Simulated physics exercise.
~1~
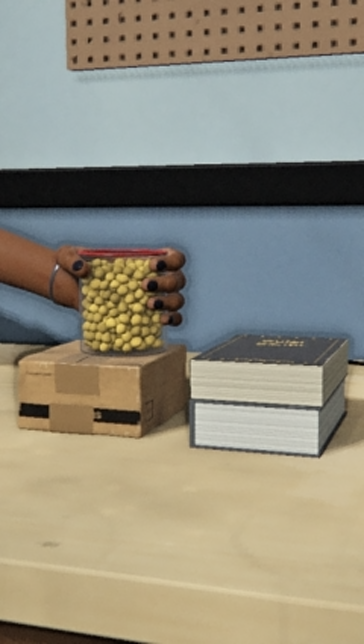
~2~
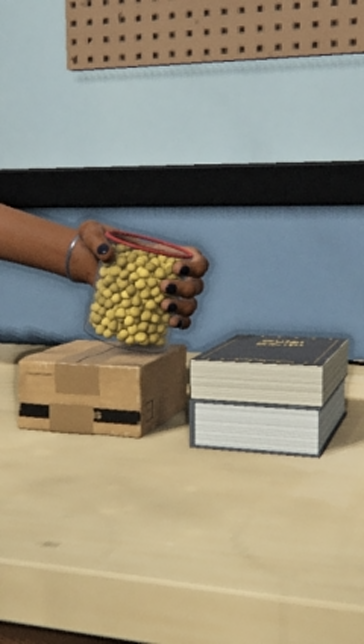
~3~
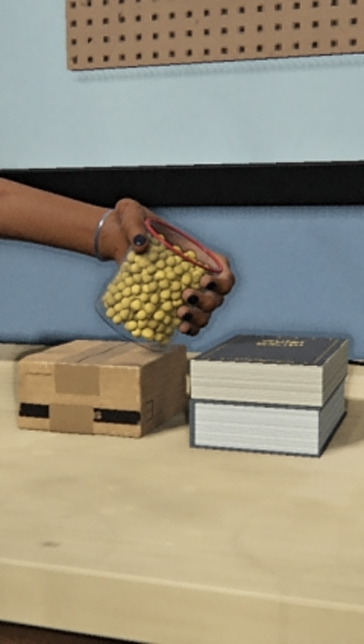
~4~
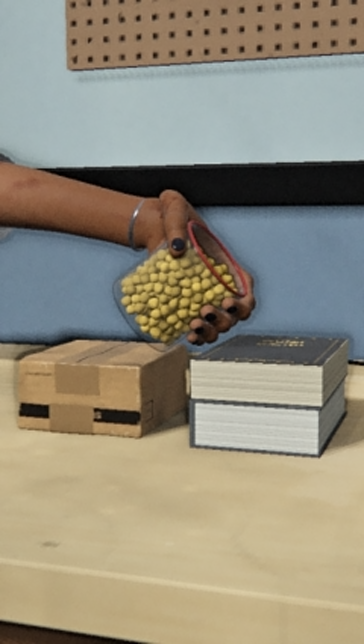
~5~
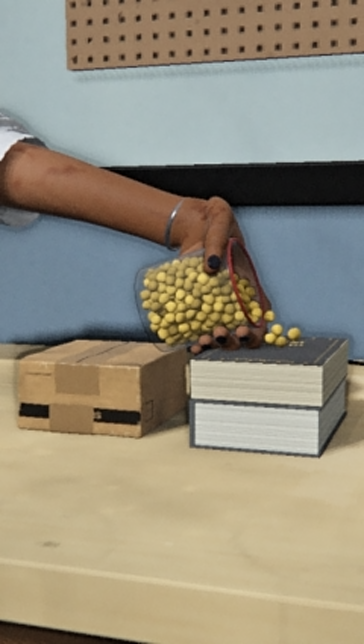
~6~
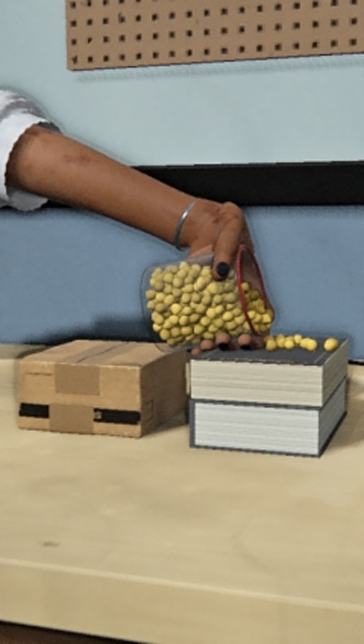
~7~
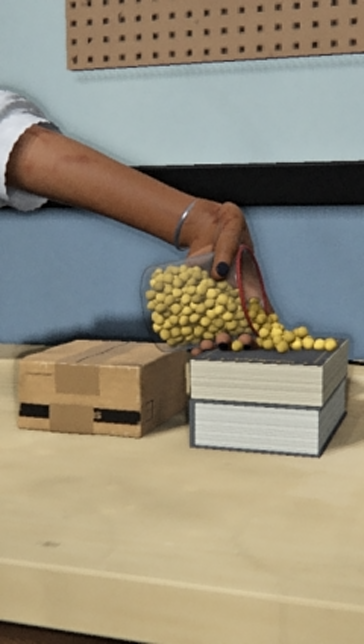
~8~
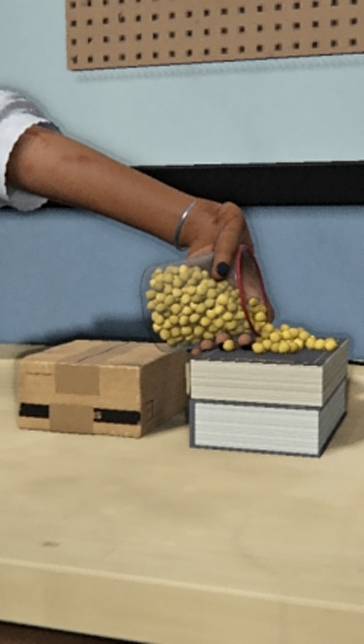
A hand with dark nails and a silver bracelet holds a clear, red-rimmed jar of round yellow balls upright on a brown cardboard box, seen from the front across a pale wooden table. Two thick, dark-covered books lie stacked to the right, before a blue wall with a pegboard above. The hand lifts the jar slightly and tilts it rightward, with everything staying inside. As it tips nearly flat toward the books, a few balls tumble out. The jar comes to rest against the stack, still held, with a small heap on the top cover and most balls inside.
